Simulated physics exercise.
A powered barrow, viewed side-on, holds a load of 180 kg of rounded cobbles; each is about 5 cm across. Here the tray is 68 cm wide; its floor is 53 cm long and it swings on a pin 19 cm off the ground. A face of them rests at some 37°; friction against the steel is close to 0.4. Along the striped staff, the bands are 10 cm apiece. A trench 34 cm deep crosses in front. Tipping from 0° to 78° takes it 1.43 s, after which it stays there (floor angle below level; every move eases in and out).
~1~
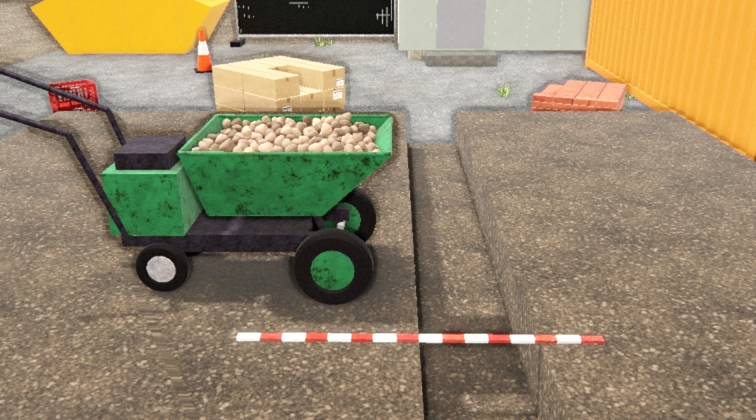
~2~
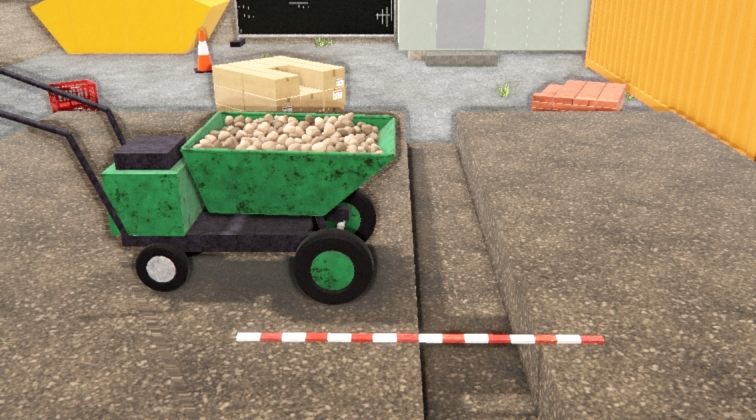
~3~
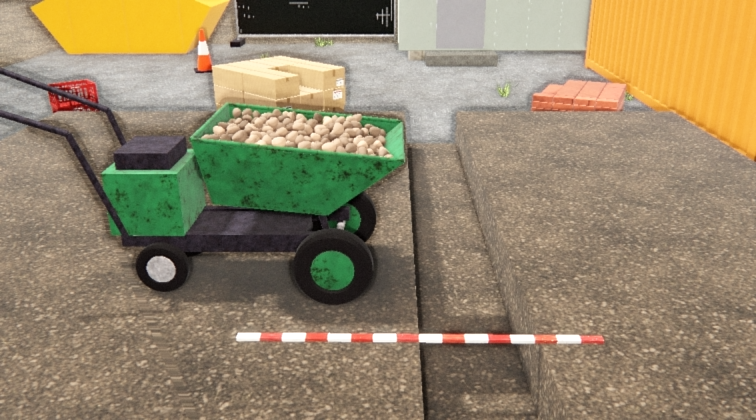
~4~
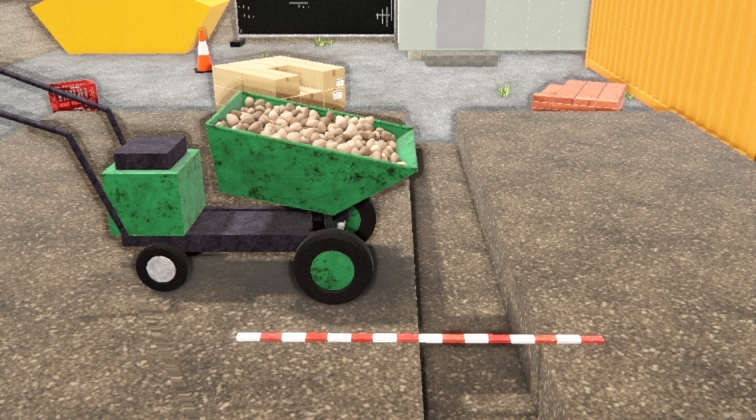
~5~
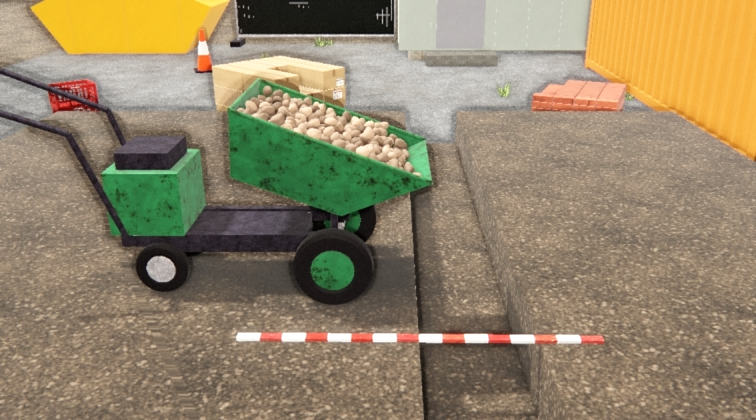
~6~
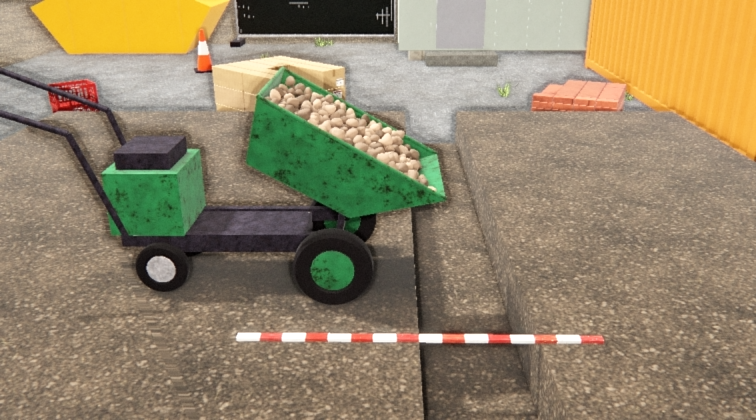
The video shows a green wheeled barrow loaded with rounded stones beside a trench on a building site; its tray tilts steadily down toward the right, the rear rising, while the wheeled base stays still and the stones remain inside.
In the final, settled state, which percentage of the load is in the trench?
94 per cent is in the trench.
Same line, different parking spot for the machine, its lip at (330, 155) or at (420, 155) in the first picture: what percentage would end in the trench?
It comes to about 100 and 65 in a hundred.
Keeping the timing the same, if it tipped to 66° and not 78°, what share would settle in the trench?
Trench share: Approx. 85%.
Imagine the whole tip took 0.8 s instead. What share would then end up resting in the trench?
I'd put it at roughly 85 per cent.
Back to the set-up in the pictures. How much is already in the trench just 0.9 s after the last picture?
Around 70 per cent of it, at that instant.
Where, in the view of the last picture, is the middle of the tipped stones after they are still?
Their middle ends up near (479, 316).
Then, 0.5 s after the last picture the floor is at 66°, 97 % in the tray, 3 % in the trench; the foremost stones are at (485, 243).
Then, 0.9 s after the last picture the floor is at 78°, 24 % in the tray, 71 % in the trench, 5 % past the trench; the foremost stones are at (581, 269).
Then, 1.3 s after the last picture the floor is at 78°, 2 % in the tray, 92 % in the trench, 6 % past the trench; the foremost stones are at (628, 270).
Then, 3.2 s after the last picture the floor is at 78°, 0 % in the tray, 94 % in the trench, 6 % past the trench; the foremost stones are at (641, 270).
